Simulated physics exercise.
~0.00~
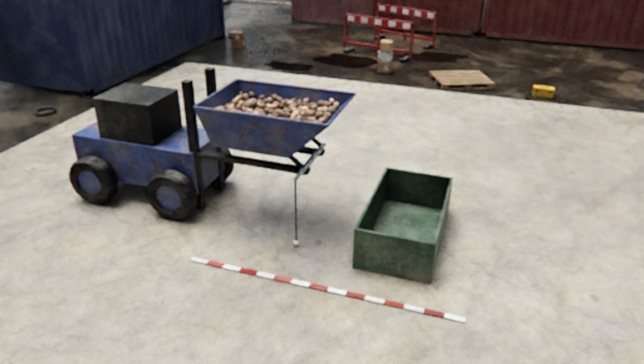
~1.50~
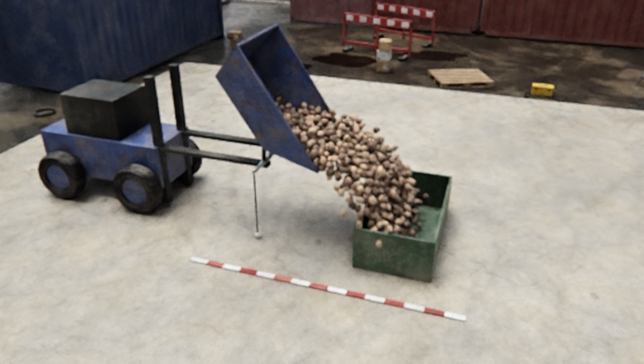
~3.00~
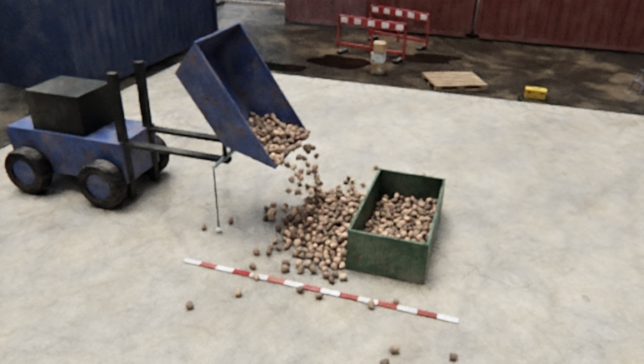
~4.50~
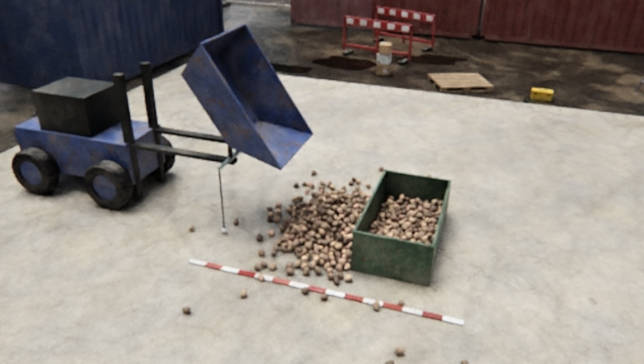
A blue truck tips its skip, spilling stones partly into a green bin, mostly short.
